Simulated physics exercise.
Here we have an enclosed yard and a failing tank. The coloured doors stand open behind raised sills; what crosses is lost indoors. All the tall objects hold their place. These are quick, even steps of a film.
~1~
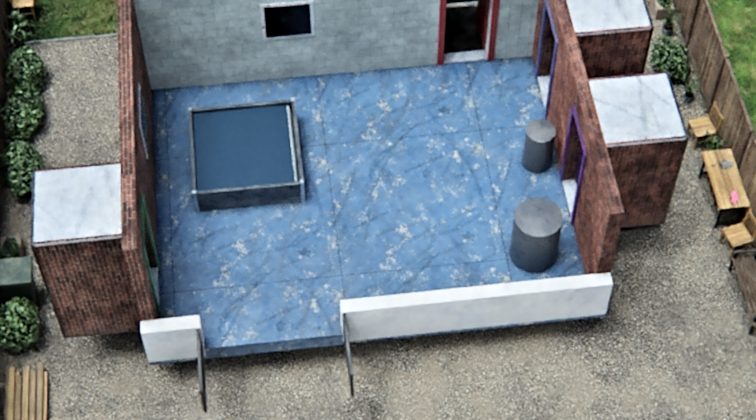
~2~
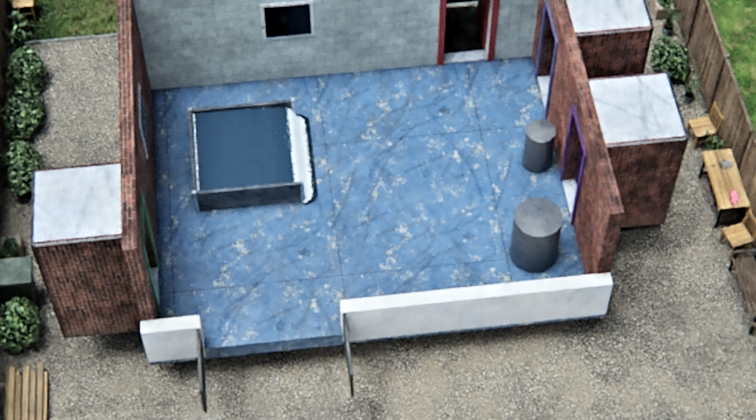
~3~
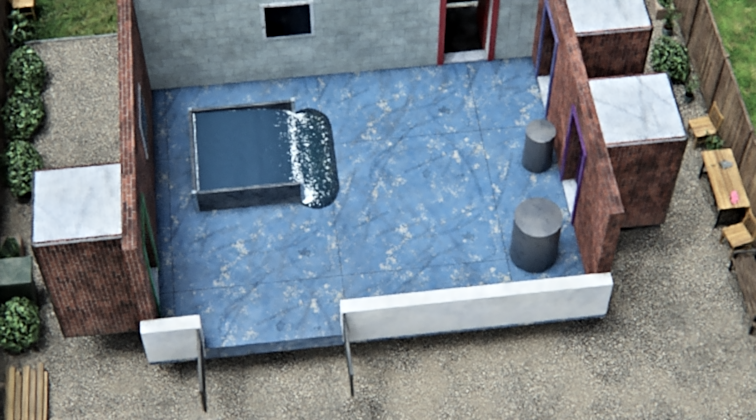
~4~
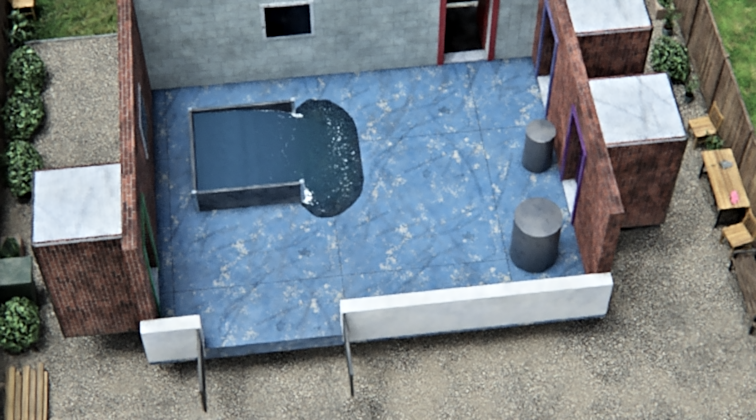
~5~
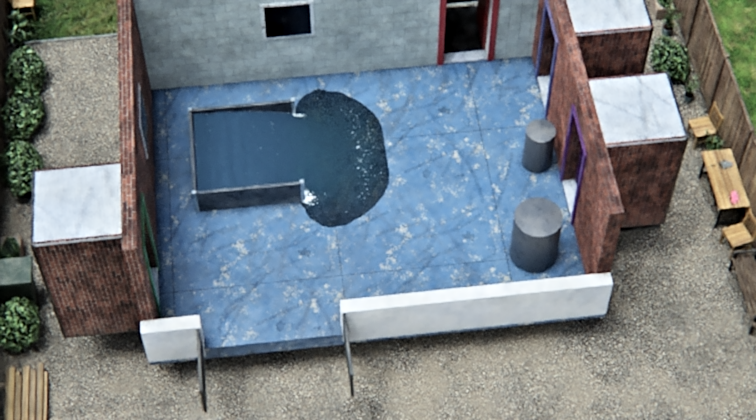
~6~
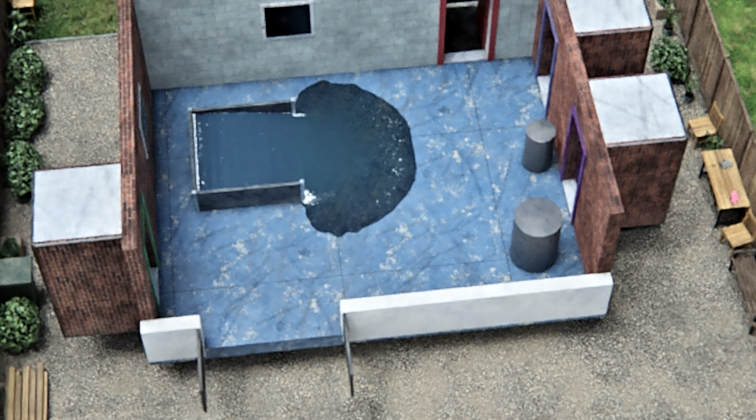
A walled yard with a blue floor held a square tank of still water, then its right side opened and dark water poured out, spreading rightward across the floor in a widening rounded pool.
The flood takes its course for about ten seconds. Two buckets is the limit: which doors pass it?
In the end: The red door lets in a lot; the purple door lets in a lot; the blue door lets in a lot; the green door admits no more than that.
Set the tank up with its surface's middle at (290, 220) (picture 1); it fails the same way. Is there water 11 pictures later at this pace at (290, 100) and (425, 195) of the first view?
In that order: Dry, flooded.
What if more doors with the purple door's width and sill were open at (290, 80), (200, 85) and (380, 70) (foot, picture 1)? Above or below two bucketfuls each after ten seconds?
As listed: Takes less, stays under, is over.
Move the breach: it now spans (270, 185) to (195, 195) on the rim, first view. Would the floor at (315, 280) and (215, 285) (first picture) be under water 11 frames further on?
One after the other: Wet, covered.
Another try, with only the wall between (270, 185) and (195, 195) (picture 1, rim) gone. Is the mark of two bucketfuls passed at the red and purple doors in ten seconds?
Red is under, purple takes less.
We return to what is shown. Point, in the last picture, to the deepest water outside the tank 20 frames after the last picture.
Near (539, 89).
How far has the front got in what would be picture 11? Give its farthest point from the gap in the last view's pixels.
Near (515, 150).
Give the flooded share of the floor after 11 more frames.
About 50 per cent.
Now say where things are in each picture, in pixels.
The first picture shows still water in the open tank at (245, 148).
In the second picture, water pours out at (297, 154) and has run to (300, 118).
In the third picture, the front is at (311, 112), out from the gap at (297, 155).
In the fourth picture, the front is at (323, 104), out from the gap at (297, 155).
In the fifth picture, water pours out at (297, 155) and has run to (360, 108).
In the sixth picture, water pours out at (297, 155) and has run to (404, 128).
A moment on, water covers 35 % of the floor; the red door not reached, the purple door not reached, the blue door not reached, the green door not reached.
Next, water covers 50 % of the floor; the red door wet at the sill, nothing in, the purple door not reached, the blue door wet at the sill, nothing in, the green door not reached.
Then, water covers 55 % of the floor; the red door under two buckets in, the purple door over two buckets in, the blue door over two buckets in, the green door not reached.
Later, water covers 55 % of the floor; the red door over two buckets in, the purple door far over two buckets in, the blue door far over two buckets in, the green door not reached.
In the end, water covers 75 % of the floor; the red door over two buckets in, the purple door far over two buckets in, the blue door far over two buckets in, the green door not reached.
